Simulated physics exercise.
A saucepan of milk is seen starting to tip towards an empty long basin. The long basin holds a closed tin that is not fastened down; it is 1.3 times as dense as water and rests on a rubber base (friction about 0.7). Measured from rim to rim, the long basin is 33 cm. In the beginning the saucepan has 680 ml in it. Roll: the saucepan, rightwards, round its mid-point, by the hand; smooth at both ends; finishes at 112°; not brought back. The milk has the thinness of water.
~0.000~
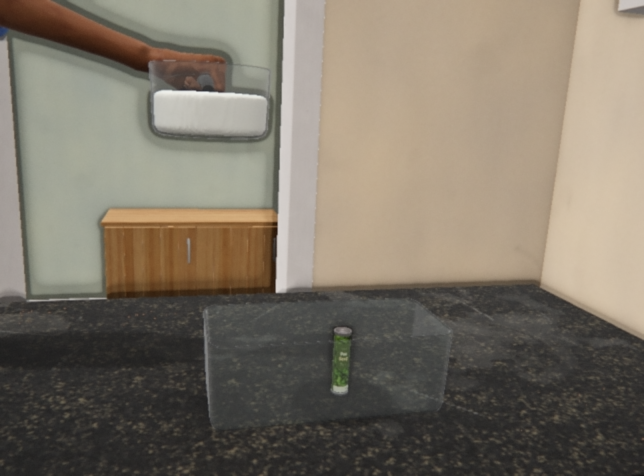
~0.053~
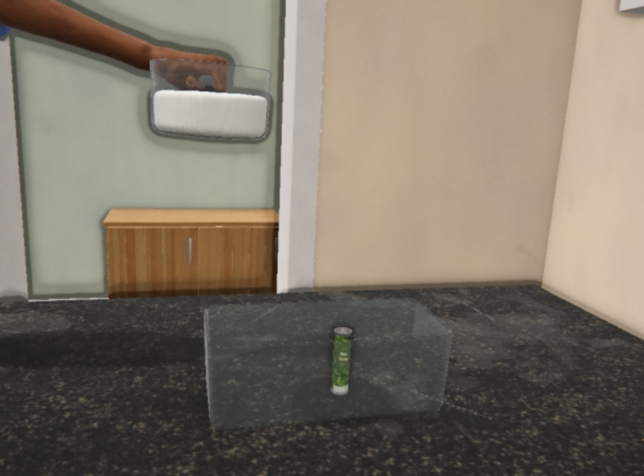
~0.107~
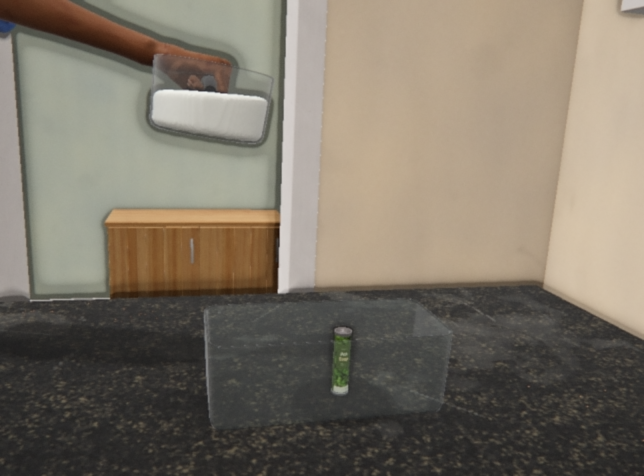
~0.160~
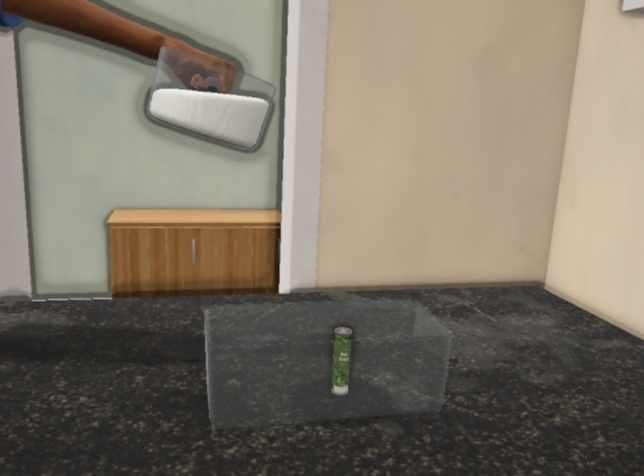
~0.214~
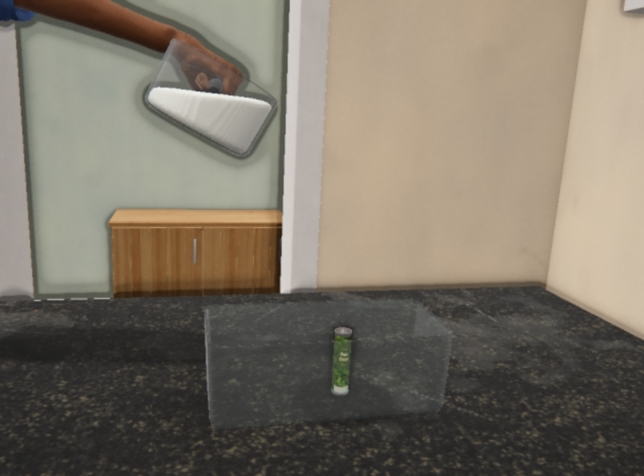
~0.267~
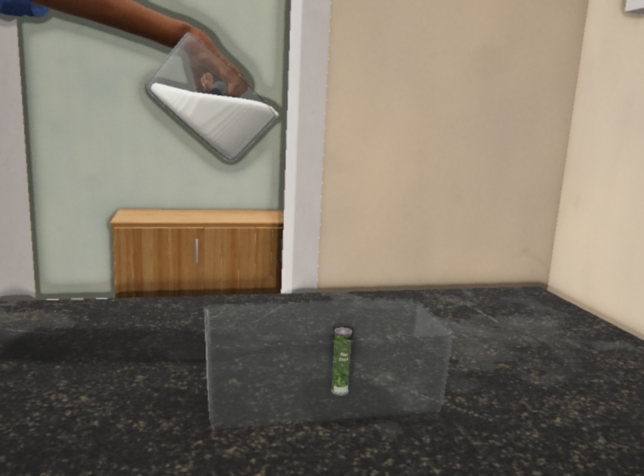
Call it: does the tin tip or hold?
It tips.
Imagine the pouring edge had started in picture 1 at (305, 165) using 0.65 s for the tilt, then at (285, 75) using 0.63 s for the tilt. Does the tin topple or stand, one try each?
First it tips over; then it tips over.
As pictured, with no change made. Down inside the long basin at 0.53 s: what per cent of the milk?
Some 4 per cent.
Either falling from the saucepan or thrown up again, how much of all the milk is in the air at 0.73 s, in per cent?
In-air share: About 20 %.
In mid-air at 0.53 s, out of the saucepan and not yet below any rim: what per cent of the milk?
About 70 per cent.
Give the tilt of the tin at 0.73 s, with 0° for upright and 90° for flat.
About 5 degrees.
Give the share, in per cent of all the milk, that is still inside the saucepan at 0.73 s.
I'd say some 5 per cent remains.
Then, 0.53 s in, the tilt is 103° and 26 per cent is still to pour; the tin stands where it began.
Then, 0.73 s in, the tilt is 112° and 5 per cent is still to pour; the tin stands 2 cm from where it began.
Then, 0.93 s in, the tilt is 112° and 0 per cent is still to pour; the tin leans 44°.
Then, 1.15 s in, the tilt is 112° and 0 per cent is still to pour; the tin lies on its side.
Finally, the tin lies on its side.
